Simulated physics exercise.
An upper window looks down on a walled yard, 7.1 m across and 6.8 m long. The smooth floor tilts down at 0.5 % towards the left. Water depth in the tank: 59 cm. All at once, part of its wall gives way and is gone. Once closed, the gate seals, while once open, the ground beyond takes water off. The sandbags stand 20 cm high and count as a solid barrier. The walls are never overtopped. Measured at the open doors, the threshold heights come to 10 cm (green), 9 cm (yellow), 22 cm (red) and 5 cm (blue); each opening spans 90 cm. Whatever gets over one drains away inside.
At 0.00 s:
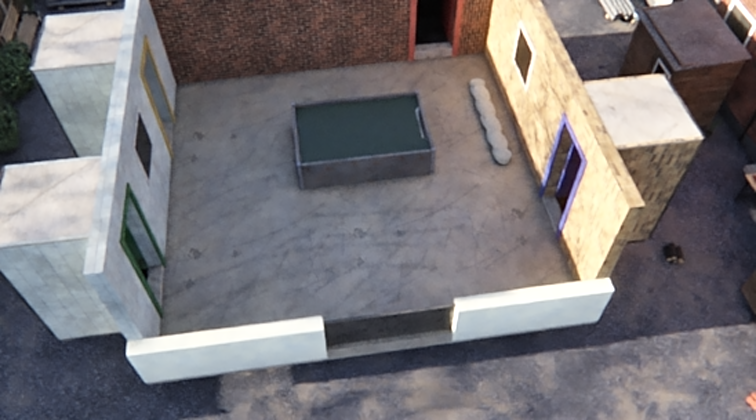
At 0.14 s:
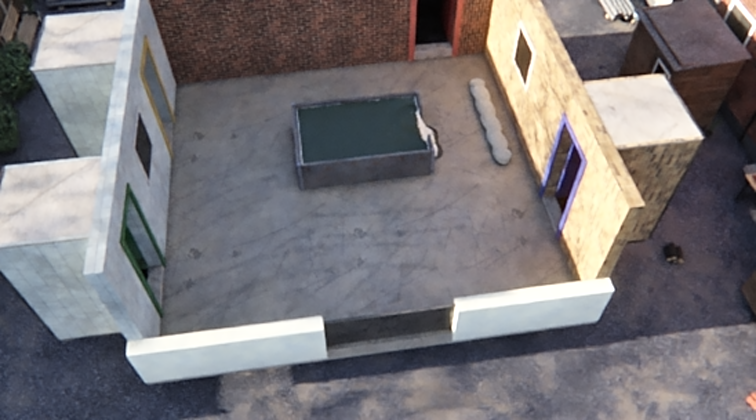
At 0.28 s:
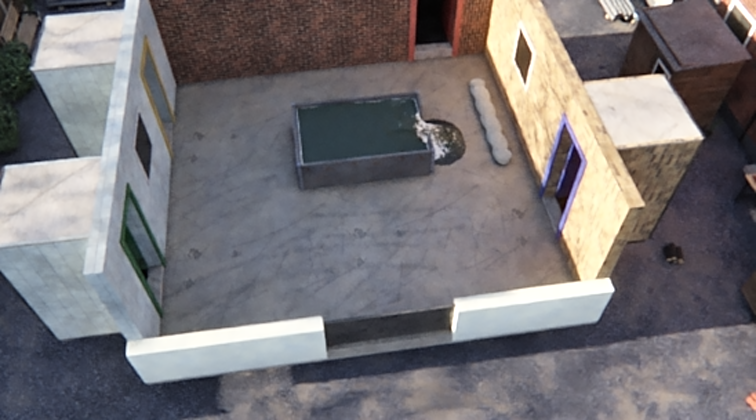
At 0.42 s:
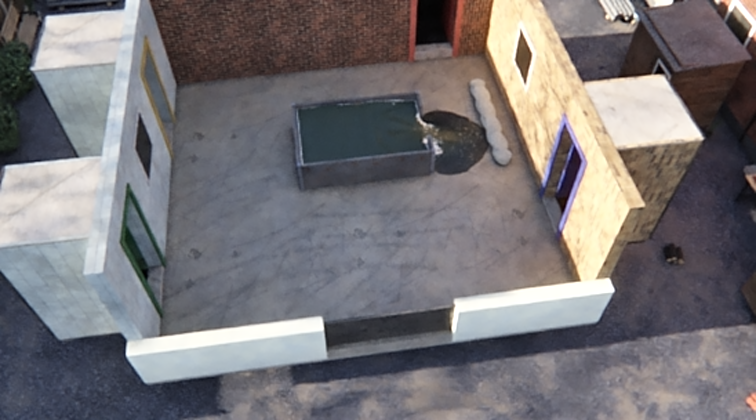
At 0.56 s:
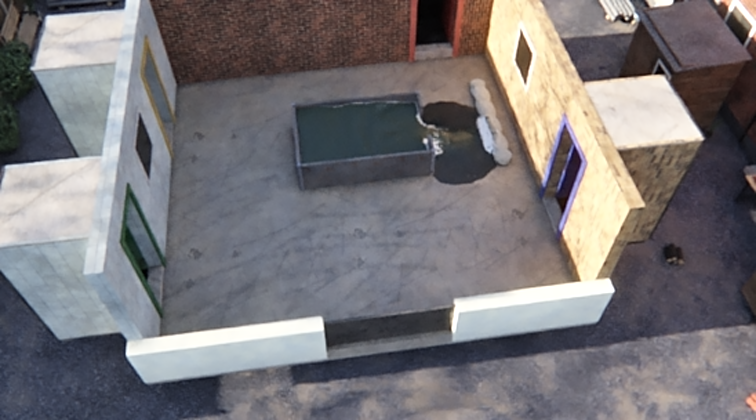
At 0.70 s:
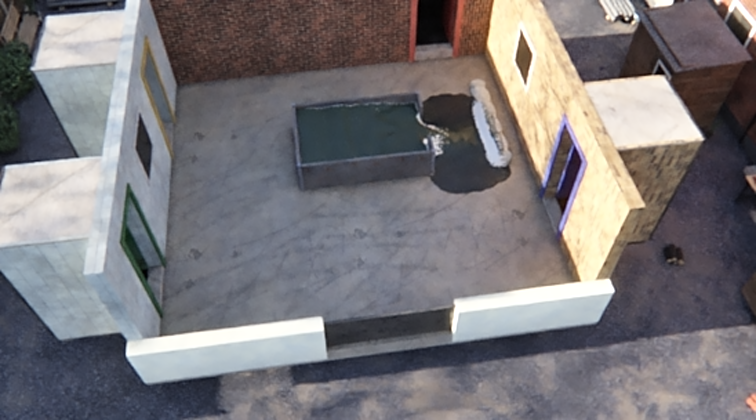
A walled yard with a smooth grey floor is seen from high above, with a brick wall at the back, a pale wall with a green-framed door on the left and a tan wall with a purple-framed door on the right. A dark rectangular tank of water stands towards the back, beside a pale row of sandbags. Water bursts from the tank's right end and spreads in a dark, widening pool around the sandbags, while the camera stays still.
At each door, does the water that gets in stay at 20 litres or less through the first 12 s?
Taking them in turn: At the green door, yes; at the yellow door, yes; at the red door, yes; at the blue door, no.
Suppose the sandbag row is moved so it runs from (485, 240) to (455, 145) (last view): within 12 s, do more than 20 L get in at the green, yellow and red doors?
Green within the limit, yellow within the limit, red within the limit.
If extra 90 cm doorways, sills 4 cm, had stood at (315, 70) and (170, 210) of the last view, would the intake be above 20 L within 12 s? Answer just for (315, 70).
Short of it.
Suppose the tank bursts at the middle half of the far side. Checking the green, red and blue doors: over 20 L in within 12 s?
Note: Green short of the mark, red short of the mark, blue short of the mark.
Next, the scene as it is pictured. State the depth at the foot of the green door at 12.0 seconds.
About 8.0 cm.
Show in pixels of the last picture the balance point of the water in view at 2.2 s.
About (402, 145).
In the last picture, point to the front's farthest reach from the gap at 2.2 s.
Somewhere about (576, 294).
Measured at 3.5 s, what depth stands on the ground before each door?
Measured in centimetres, the green door gives 0, the yellow door 0, the red door 18 and the blue door 7.
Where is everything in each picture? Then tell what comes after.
The first frame shows still water, 59 cm deep, in the tank at (361, 129).
In the second frame, the front is at a hidden place, 0.4 m from the gap at (422, 137); 0.1 m2 of floor is under water; 59 cm left at the back of the tank.
In the third frame, the front is at (462, 146), 0.8 m from the gap at (422, 138); 0.7 m2 of floor is under water; 59 cm left at the back of the tank.
In the fourth frame, the front is at (484, 141), 1.3 m from the gap at (423, 138); 1.5 m2 of floor is under water; 59 cm left at the back of the tank.
In the fifth frame, water pours out at (423, 137) and has run 1.5 m, to (495, 162); typically 5 cm deep outside, 59 cm at the tank's back.
In the sixth frame, the front is at (504, 173), 1.8 m from the gap at (423, 137); 2.8 m2 of floor is under water; 59 cm left at the back of the tank.
After 1.4 s water covers 15 % of the floor and is deepest (32 cm) near (481, 142); green door not reached, yellow door not reached, red door not reached, blue door 3 cm at the sill, 0 L in.
After 2.2 s water covers 25 % of the floor and is deepest (32 cm) near (481, 142); green door not reached, yellow door not reached, red door 17 cm at the sill, 0 L in, blue door 9 cm at the sill, 5 L in.
After 3.5 s water covers 35 % of the floor and is deepest (23 cm) near (479, 136); green door not reached, yellow door not reached, red door 18 cm at the sill, 0 L in, blue door 7 cm at the sill, 16 L in.
After 7.0 s water covers 75 % of the floor and is deepest (14 cm) near (481, 142); green door not reached, yellow door 9 cm at the sill, 0 L in, red door 12 cm at the sill, 0 L in, blue door 7 cm at the sill, 26 L in.
After 12.0 s water covers 95 % of the floor and is deepest (9 cm) near (161, 321); green door 8 cm at the sill, 0 L in, yellow door 6 cm at the sill, 1 L in, red door 7 cm at the sill, 0 L in, blue door 5 cm at the sill, 41 L in.
